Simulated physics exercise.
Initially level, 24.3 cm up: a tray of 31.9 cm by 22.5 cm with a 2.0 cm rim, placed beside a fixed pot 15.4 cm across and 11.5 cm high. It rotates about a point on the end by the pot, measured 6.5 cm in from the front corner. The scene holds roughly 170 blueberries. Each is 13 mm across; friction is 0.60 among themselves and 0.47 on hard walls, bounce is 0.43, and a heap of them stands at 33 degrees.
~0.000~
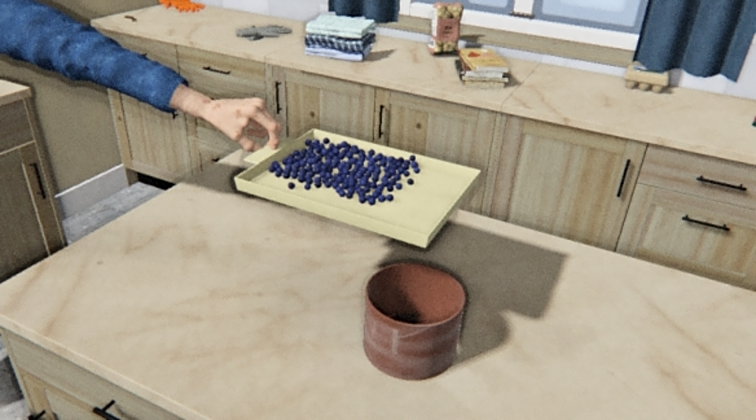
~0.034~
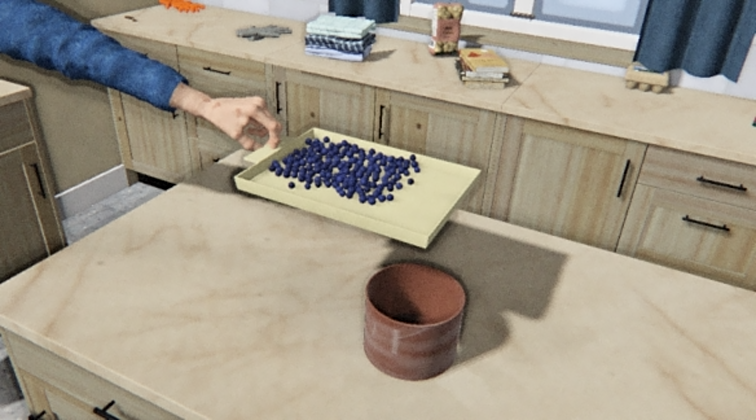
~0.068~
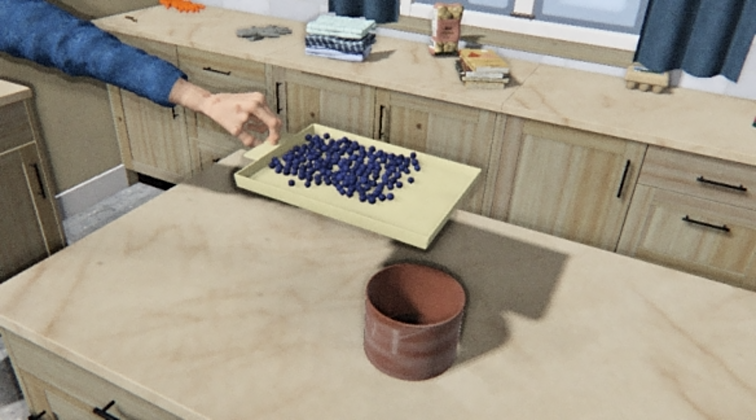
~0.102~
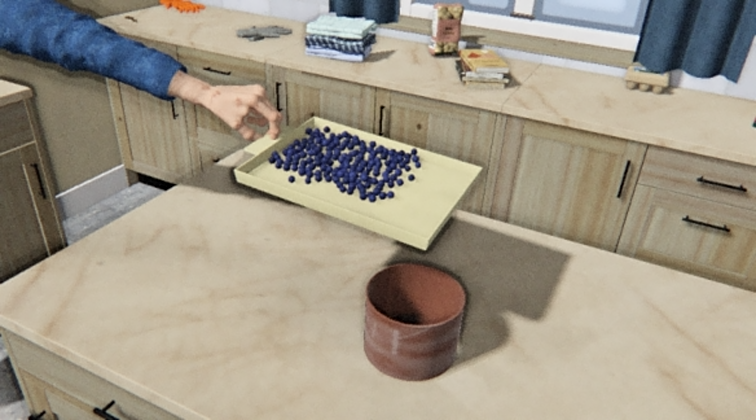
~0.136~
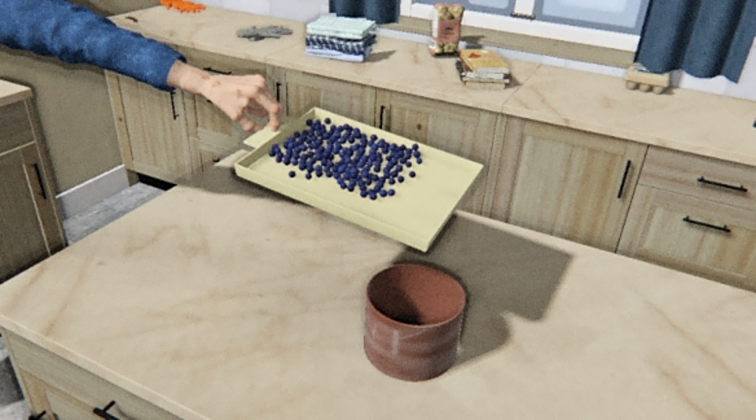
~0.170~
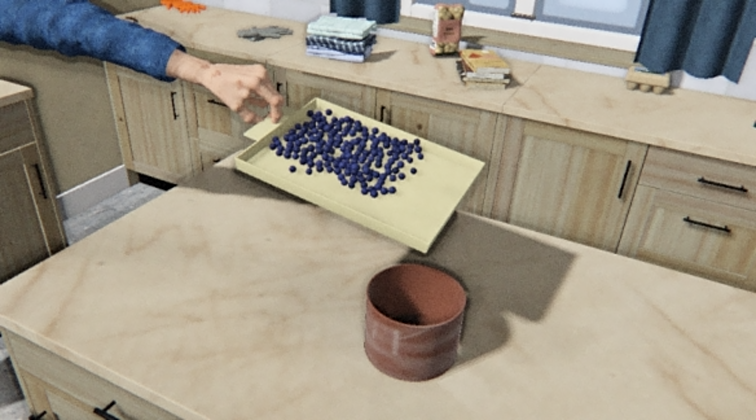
A shallow, pale yellow tray of blueberries sat level above a kitchen counter, then slowly tilted down toward a reddish-brown pot as a hand at its left end rose slightly.
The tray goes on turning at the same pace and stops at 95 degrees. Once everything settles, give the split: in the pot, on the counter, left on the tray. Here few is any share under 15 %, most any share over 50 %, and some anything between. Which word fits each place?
Pot: Some; counter: Most; left on the tray: Few.
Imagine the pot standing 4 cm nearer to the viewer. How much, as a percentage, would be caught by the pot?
Near 60 per cent in that case.
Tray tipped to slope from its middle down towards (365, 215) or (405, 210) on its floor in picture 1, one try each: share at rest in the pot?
First try: About 45 percent; second try: About 10 percent.
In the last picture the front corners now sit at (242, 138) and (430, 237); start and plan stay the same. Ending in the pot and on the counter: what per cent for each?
Pot: 5, counter: 95.
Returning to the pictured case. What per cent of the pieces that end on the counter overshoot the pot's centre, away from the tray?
I'd put it at close to 100 per cent.
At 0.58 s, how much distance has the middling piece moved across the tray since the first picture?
It has moved some 11 cm from its start.
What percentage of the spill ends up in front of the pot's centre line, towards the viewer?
90 %.
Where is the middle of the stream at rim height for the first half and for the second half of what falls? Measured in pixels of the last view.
First half close to (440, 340), second half close to (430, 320).
Then, at 0.58 s, tilt 51 degrees; the tray holds 100 %, the pot 0 %.
Then, at 0.86 s, tilt 79 degrees; the tray holds 65 %, the pot 0 %.
After 1.23 s, tilt 95 degrees; the tray holds 20 %, the pot 10 %.
By 2.2 s all is still; pot 30 %, counter 70 %, tray 5 %.
